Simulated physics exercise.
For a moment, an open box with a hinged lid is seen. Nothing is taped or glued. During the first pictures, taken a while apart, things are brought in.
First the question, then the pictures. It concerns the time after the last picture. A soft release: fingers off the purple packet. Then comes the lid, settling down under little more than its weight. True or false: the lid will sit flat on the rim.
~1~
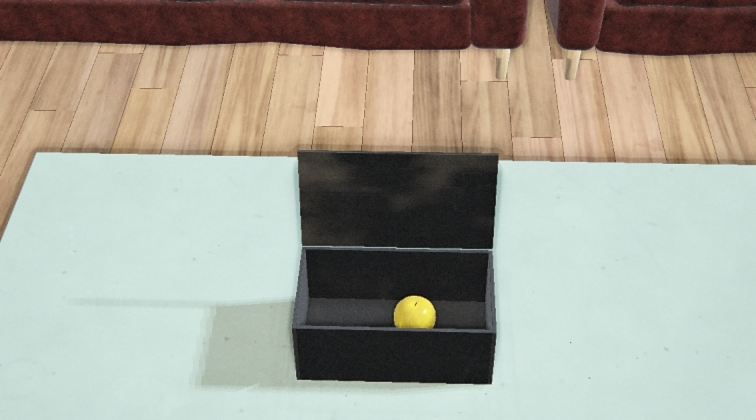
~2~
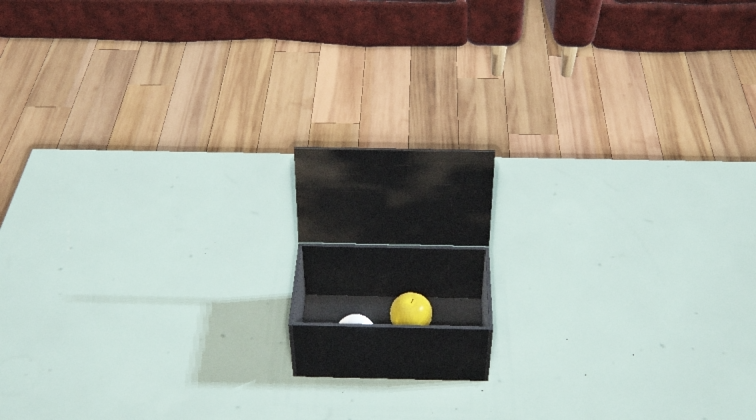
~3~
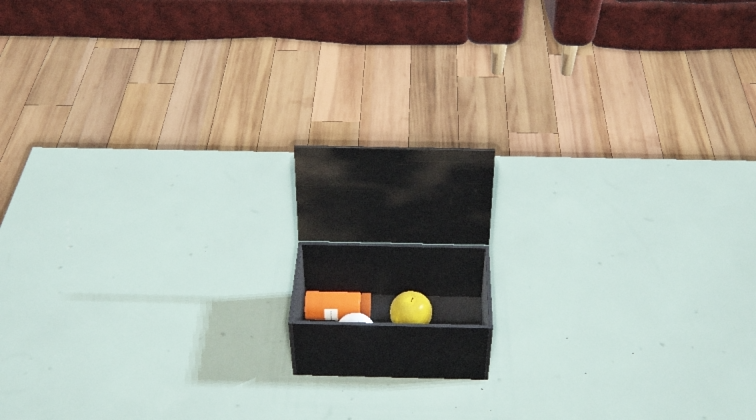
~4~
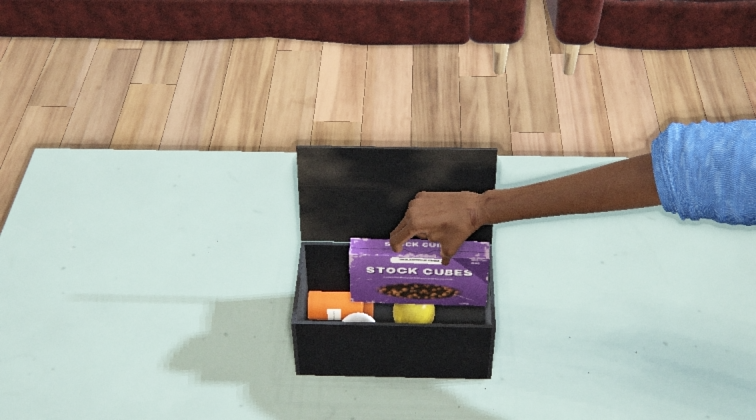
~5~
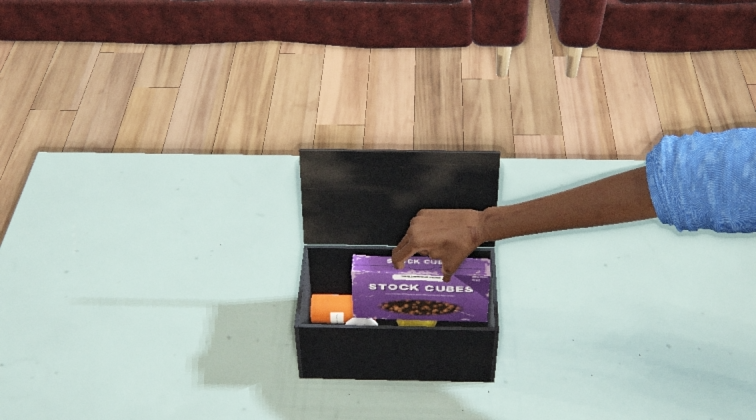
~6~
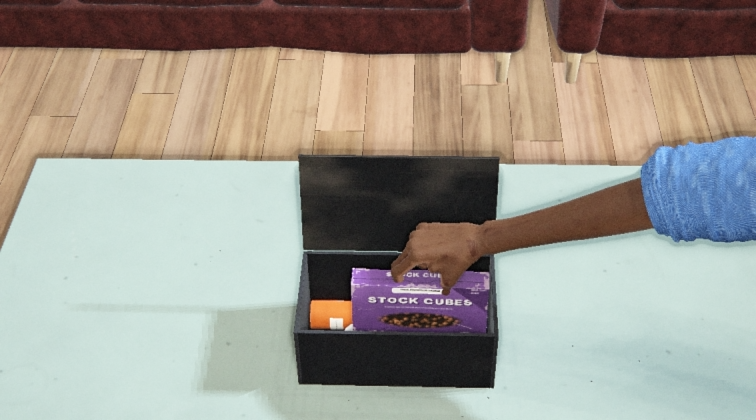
False.
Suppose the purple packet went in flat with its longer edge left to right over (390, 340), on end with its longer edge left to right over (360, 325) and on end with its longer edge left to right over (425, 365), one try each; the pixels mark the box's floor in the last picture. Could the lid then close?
Well, the first try leaves the lid lying shut, the second leaves it standing open, and the third leaves it standing open.
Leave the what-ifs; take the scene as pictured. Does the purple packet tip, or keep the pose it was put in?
In the end, the purple packet winds up askew.
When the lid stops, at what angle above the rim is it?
About 20° above the rim.
Then, 1.20 s on from there, lid starting down; purple packet turned 22° from how it was put near (408, 333); yellow apple shifted a little; white ball shifted a little.
Then, 1.80 s on from there, lid 36° above the rim; purple packet turned 22° from how it was put near (408, 333); yellow apple shifted a little; white ball shifted a little.
In the end, lid 21° above the rim; moved from the start, purple packet; the other 3 unmoved. At the end, from the last picture's camera, purple packet near (408, 333).
